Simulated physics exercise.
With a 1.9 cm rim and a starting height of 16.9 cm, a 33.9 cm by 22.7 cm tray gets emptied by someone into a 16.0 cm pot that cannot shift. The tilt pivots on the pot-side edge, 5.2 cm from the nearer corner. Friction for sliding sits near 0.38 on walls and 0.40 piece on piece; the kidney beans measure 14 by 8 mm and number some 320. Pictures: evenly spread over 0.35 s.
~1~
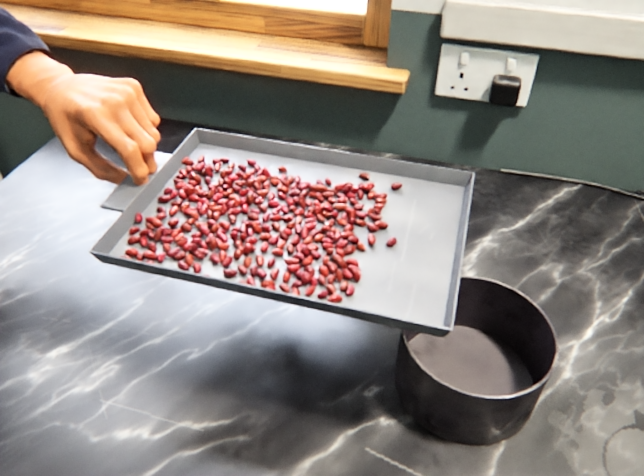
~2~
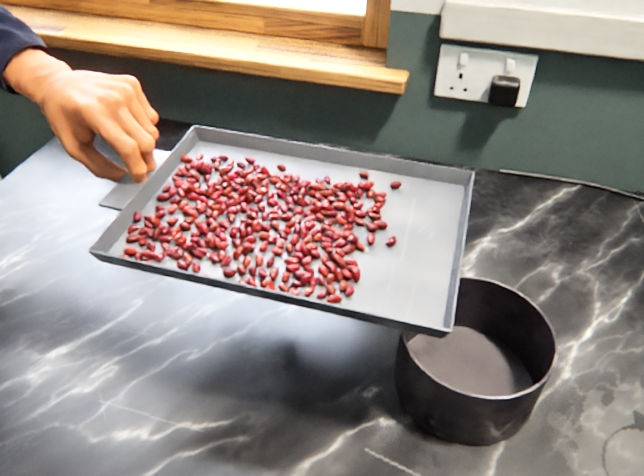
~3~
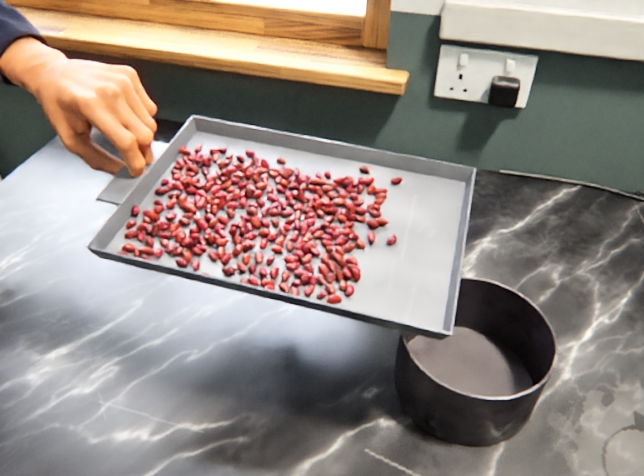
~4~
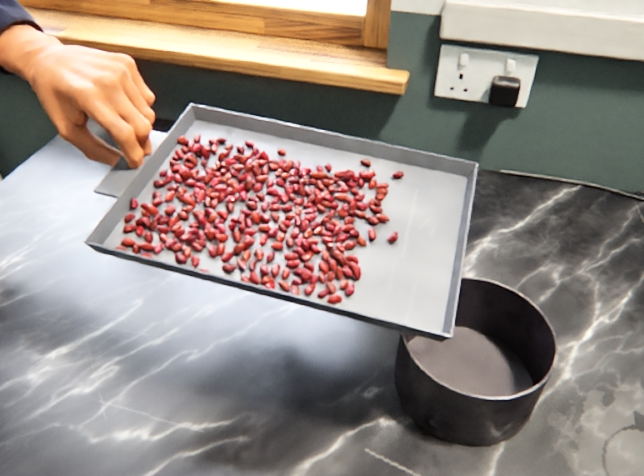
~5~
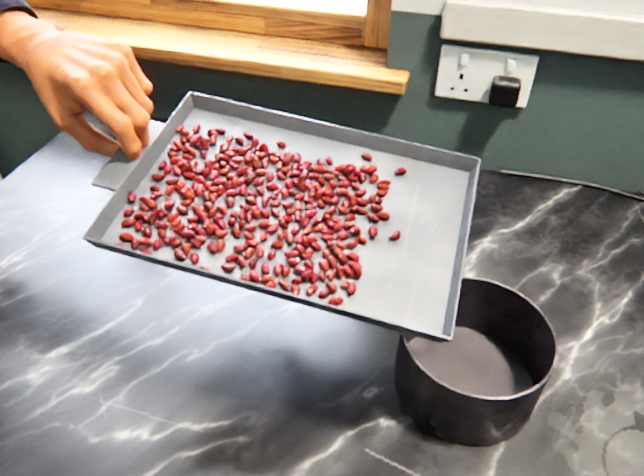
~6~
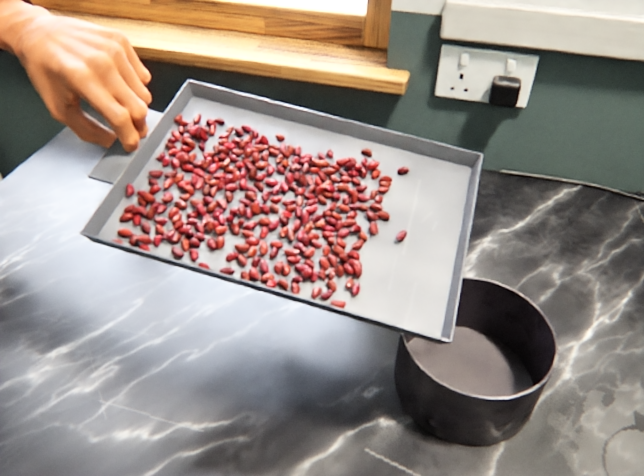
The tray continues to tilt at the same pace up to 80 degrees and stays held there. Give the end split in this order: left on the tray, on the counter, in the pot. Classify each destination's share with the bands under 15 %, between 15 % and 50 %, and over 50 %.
Tray: Under 15 %; counter: Over 50 %; pot: Under 15 %.
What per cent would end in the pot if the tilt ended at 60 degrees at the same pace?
In that case, near 5 percent.
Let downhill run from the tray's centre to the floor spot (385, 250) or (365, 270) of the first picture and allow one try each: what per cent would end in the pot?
I'd put it at roughly 70 per cent for the first tilt and roughly 40 per cent for the second.
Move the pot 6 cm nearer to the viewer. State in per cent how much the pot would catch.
Then roughly 55 percent would land in it.
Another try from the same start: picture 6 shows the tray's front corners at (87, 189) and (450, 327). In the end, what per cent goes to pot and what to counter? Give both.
You'd end with pot at 65 and counter at 25.
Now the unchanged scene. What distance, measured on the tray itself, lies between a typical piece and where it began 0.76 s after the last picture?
Some 8 cm.
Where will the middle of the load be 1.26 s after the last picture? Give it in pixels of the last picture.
(378, 320), roughly.
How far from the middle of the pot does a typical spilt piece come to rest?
Some 14 cm, give or take.
Then, 0.76 s after the last picture, tilt 44 degrees; the tray holds 100 %, the pot 0 %.
Then, 1.26 s after the last picture, tilt 65 degrees; the tray holds 80 %, the pot 0 %.
Then, 1.83 s after the last picture, tilt 80 degrees; the tray holds 5 %, the pot 5 %.
In the end, tray 0 %, counter 90 %, pot 10 %.
